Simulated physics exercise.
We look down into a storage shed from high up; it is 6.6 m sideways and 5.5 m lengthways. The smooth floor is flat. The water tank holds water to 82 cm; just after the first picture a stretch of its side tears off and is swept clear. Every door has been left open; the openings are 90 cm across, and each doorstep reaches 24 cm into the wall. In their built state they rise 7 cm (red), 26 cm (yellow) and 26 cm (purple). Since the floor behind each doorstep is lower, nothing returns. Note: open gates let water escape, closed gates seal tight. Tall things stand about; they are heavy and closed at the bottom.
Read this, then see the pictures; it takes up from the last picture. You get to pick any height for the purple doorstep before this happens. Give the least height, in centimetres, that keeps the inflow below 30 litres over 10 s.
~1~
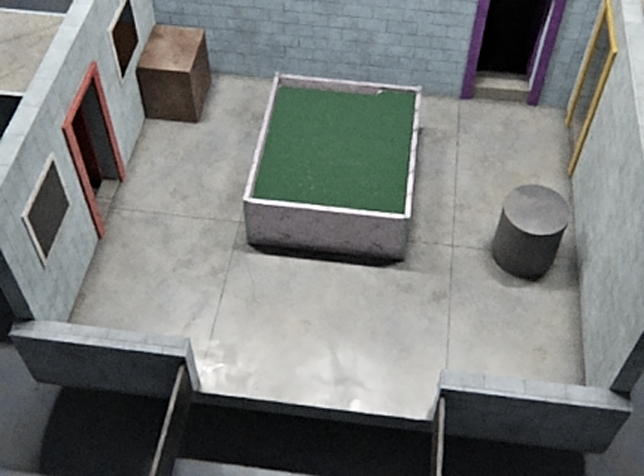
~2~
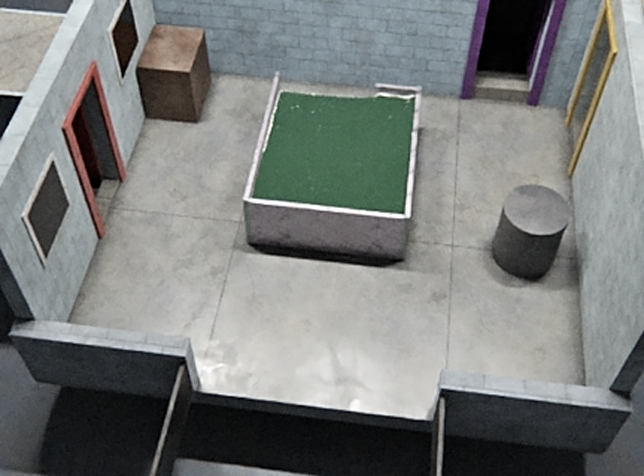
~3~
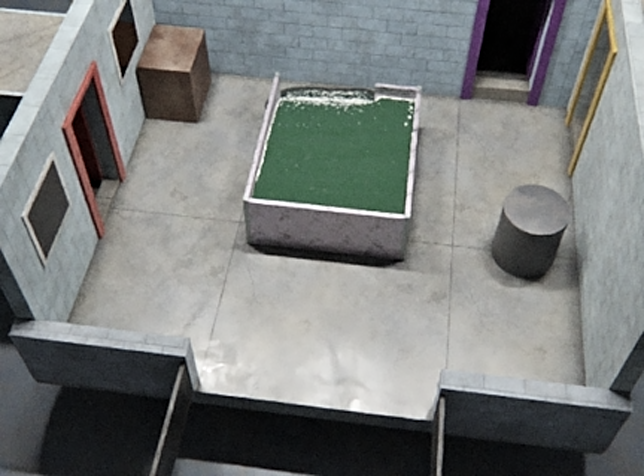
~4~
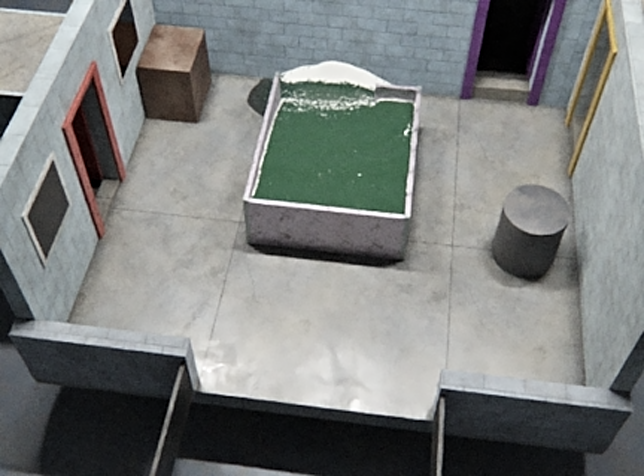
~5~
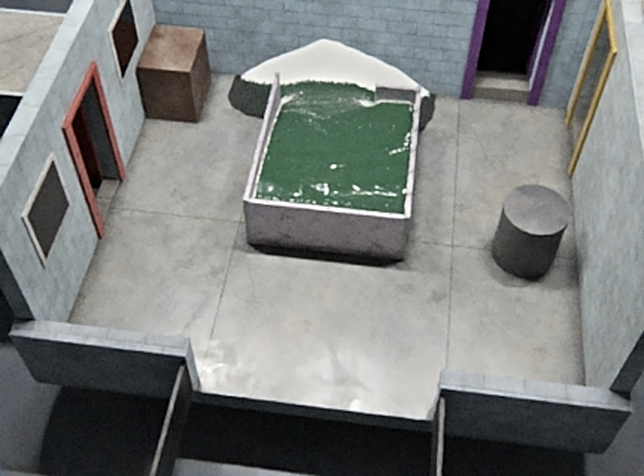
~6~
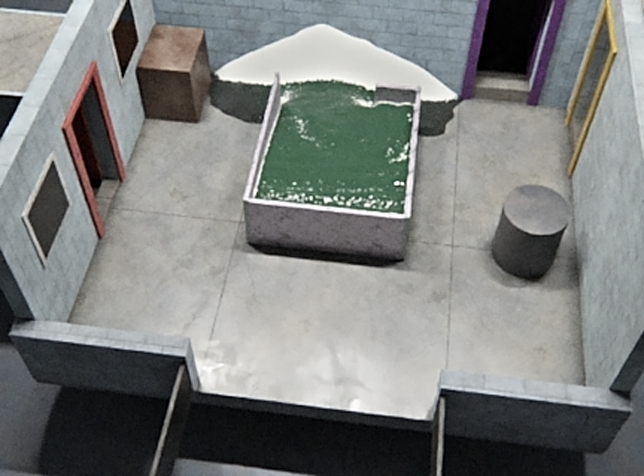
About 11.5 cm.
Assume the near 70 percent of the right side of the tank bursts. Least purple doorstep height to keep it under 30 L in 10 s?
In that case you'd want it roughly 26 cm high.
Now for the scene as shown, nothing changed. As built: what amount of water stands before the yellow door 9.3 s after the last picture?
Roughly 11.0 cm deep.
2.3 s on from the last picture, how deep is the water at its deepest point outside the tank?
Up to some 42 centimetres, I'd say.
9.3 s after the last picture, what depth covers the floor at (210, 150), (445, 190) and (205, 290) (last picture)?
Taking the spots in order: About 5, 9 and 8 centimetres.
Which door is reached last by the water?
Red.
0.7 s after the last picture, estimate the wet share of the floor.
Approximately 25 % of the floor.
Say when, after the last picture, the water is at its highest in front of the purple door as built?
Some 6.5 s, more or less.
Then, 0.7 s after the last picture water covers 25 % of the floor, deepest (66 cm) near (215, 84); 8 cm at the purple door, 0 litres in over its 26 cm doorstep.
Then, 2.3 s after the last picture water covers 65 % of the floor, deepest (42 cm) near (174, 73); 9 cm at the purple door, 0 litres in over its 26 cm doorstep.
Then, 9.3 s after the last picture water covers 100 % of the floor, deepest (20 cm) near (577, 381); 10 cm at the purple door, 0 litres in over its 26 cm doorstep.
At the purple door as built, the water peaked near 16 cm, 6.7 s after the last picture.
With a doorstep of 10.5 cm, 39 litres would have come in within the 10 s; with 12.5 cm, 24 litres. So under 30 litres takes about 11.5 cm.
